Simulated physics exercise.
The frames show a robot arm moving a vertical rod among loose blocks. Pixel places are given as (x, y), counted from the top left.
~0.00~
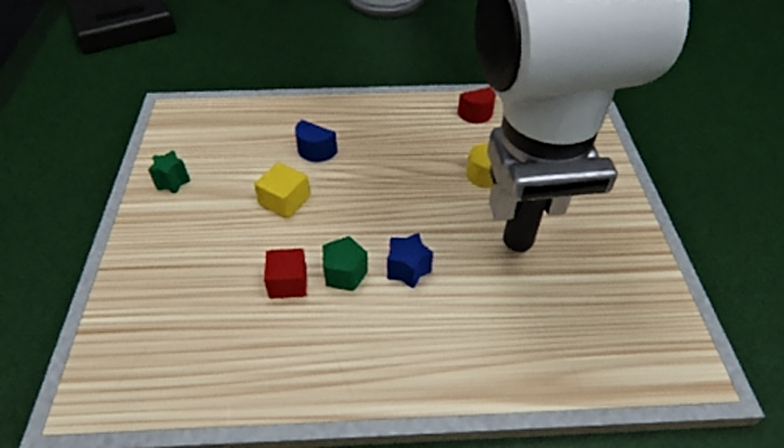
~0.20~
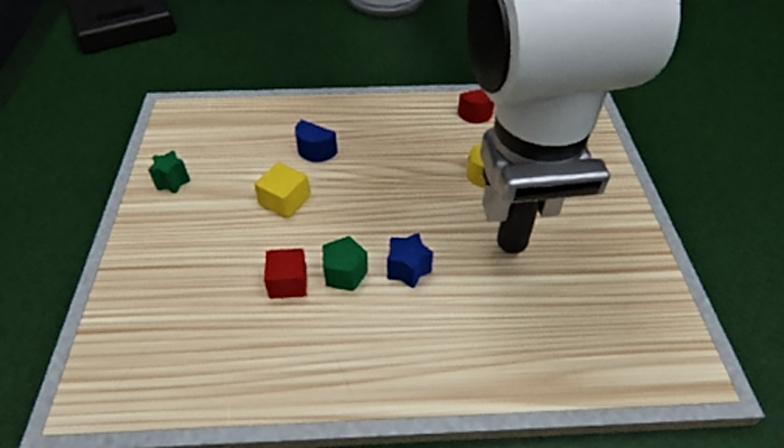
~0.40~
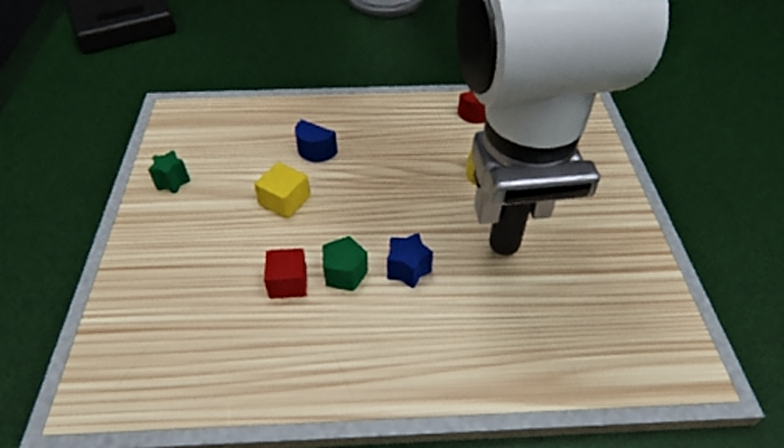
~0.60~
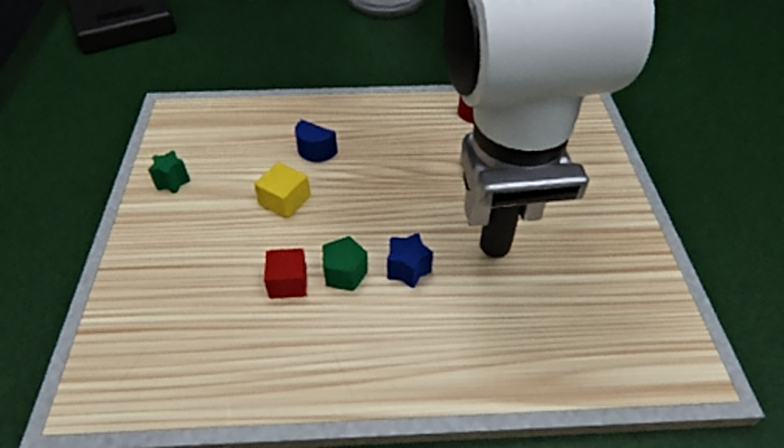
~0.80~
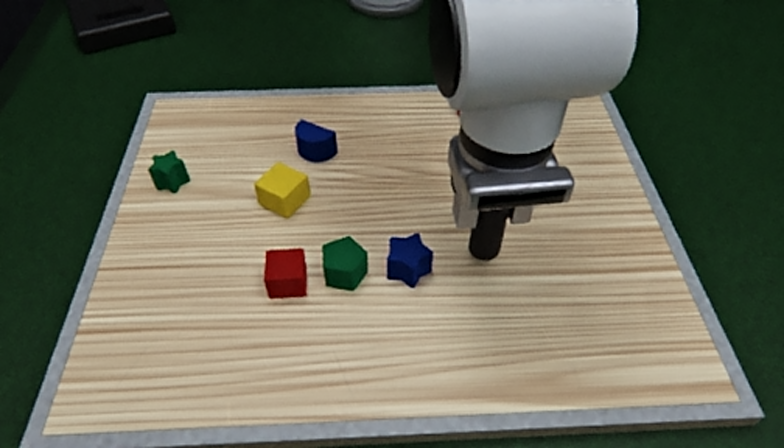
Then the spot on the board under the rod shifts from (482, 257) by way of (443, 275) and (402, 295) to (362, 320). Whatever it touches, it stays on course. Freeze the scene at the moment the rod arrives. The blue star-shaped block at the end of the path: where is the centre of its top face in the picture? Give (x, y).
The blue star-shaped block ends near (380, 253).
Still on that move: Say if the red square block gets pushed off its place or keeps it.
By then it is still where it was.
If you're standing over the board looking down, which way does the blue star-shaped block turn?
It goes clockwise.
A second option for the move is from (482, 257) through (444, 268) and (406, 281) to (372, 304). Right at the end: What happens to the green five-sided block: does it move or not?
By the time the path is finished, it has moved at least a centimetre.
What follows on the original path. One third of the way, rod at (443, 268); blue star-shaped block at (404, 249).
Two thirds of the way, rod at (401, 288); green five-sided block at (339, 252); blue star-shaped block at (382, 252), turned 80° clockwise.
At the end, rod at (361, 313); red square block unmoved; green five-sided block at (336, 250); blue star-shaped block at (380, 253), turned 95° clockwise.
